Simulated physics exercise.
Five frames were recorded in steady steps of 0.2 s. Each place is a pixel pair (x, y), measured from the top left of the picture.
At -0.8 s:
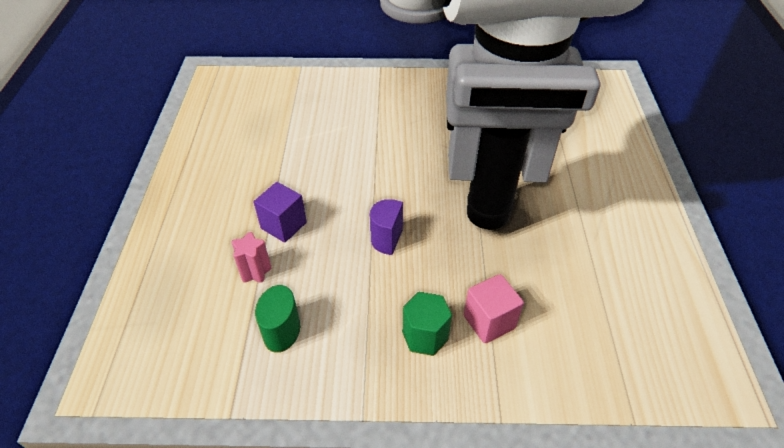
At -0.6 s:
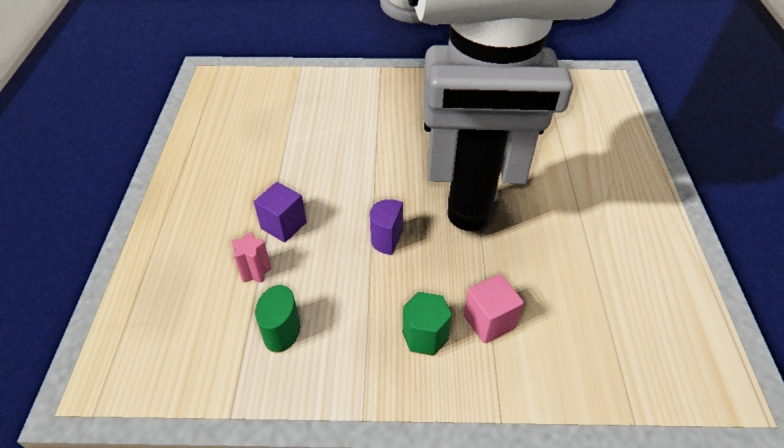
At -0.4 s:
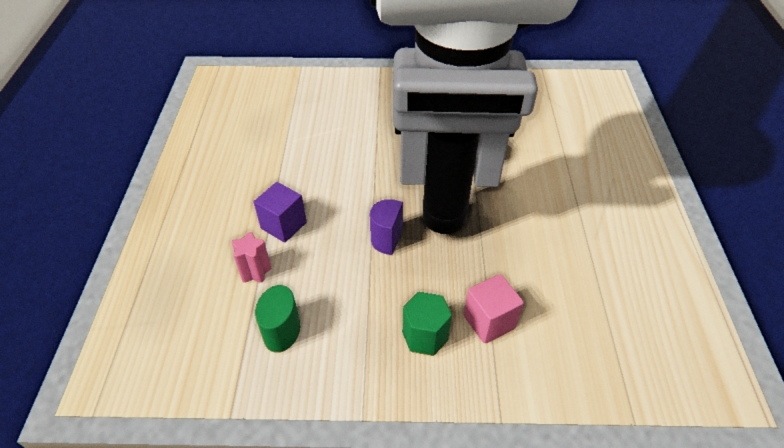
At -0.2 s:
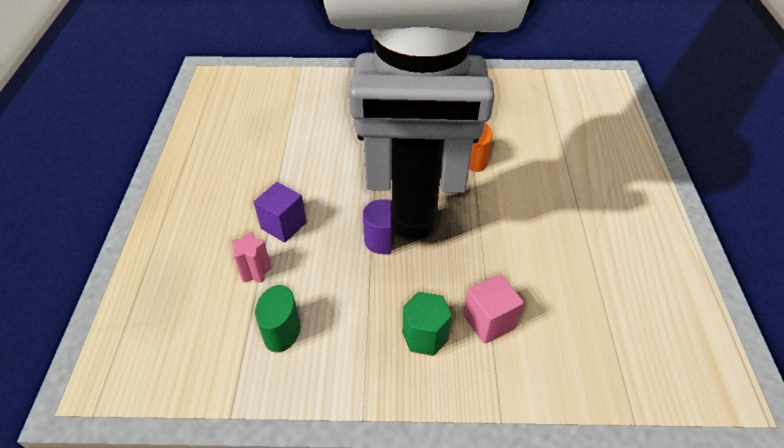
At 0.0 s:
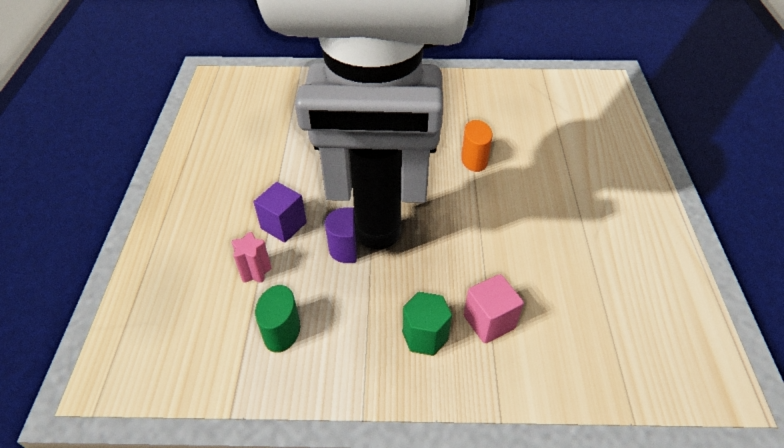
At first, a robot arm holds its black tool over a wooden board, to the right of scattered purple, pink and green blocks. The tool slides left toward the purple D-shaped block, then pushes it left toward the purple square block, while an orange cylinder comes into view behind.
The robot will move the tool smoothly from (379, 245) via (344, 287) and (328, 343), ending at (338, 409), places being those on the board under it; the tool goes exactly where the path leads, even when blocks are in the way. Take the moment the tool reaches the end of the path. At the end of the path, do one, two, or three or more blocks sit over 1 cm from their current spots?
I expect one block to move.
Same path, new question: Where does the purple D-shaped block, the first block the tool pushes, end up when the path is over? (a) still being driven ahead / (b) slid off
Correct choice: B.
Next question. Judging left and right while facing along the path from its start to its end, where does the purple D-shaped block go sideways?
Displaced right.
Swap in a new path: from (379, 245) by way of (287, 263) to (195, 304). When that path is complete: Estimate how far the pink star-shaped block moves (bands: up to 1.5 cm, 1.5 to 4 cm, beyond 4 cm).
Shift: Over 4 cm.
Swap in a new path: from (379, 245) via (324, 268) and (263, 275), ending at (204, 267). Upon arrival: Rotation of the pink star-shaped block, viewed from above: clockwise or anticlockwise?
Answer: Against the clock.
The first path, step by step. One third of the way, tool (342, 277); purple D-shaped block (322, 229), turned 30° clockwise.
Two thirds of the way, tool (326, 334); purple D-shaped block (322, 229), turned 30° clockwise.
At the end, tool (336, 400); green elliptical block still; purple D-shaped block (322, 229), turned 30° clockwise.
